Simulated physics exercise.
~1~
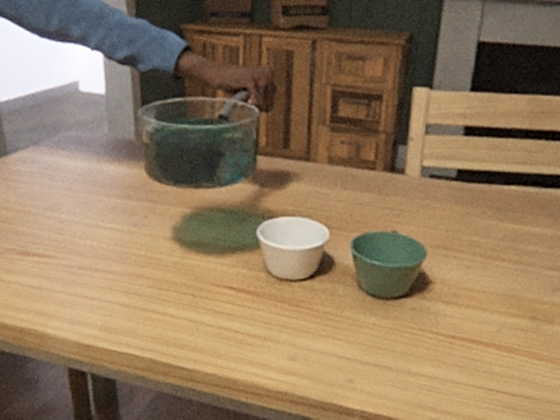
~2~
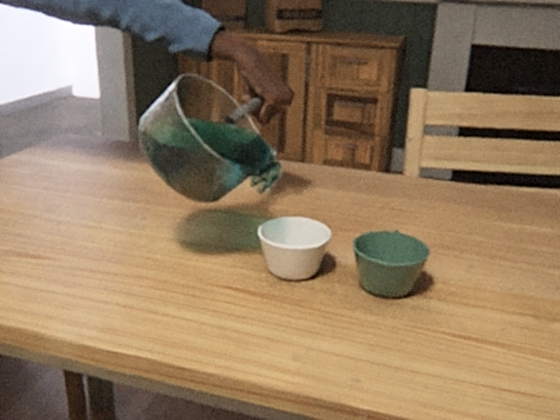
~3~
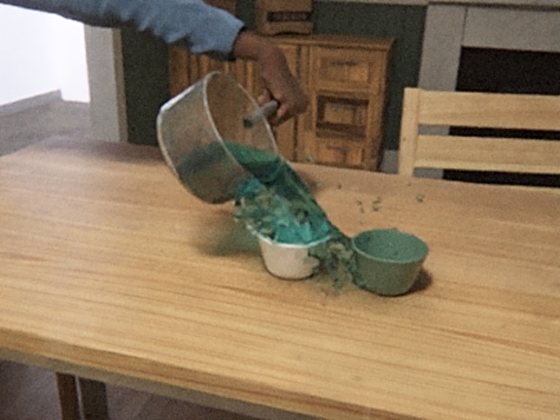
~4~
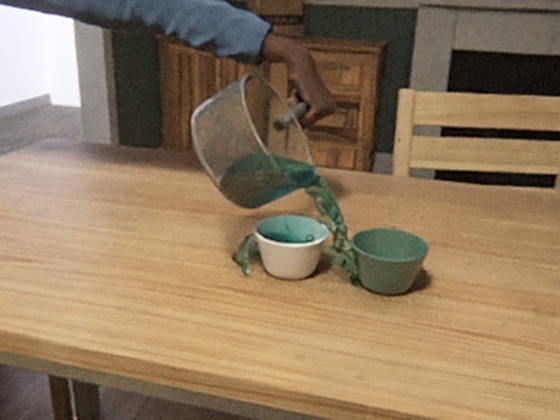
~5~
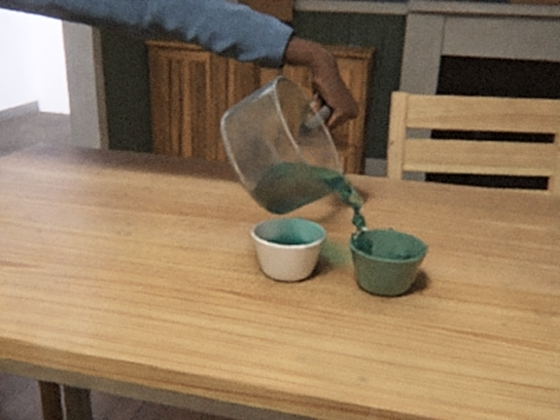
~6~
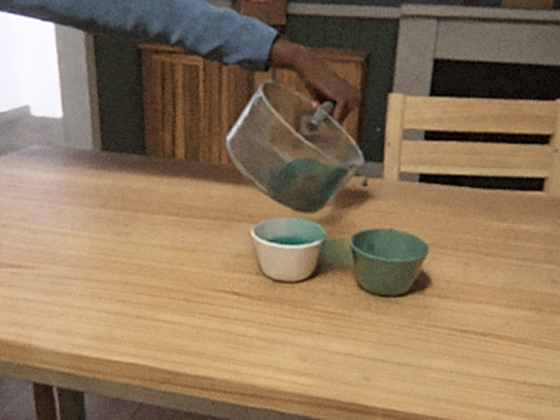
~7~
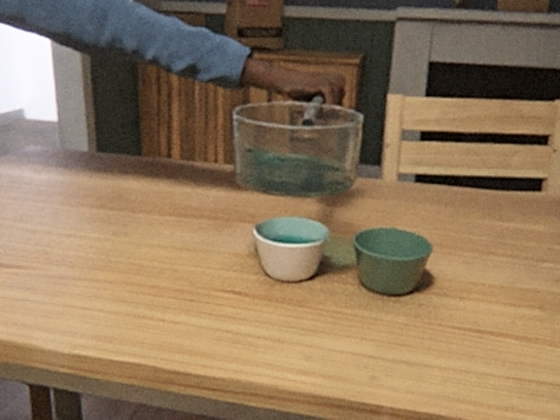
On a wooden table, a hand tilts a clear pot rightwards over two cups, pouring and spilling green liquid, then levels it.
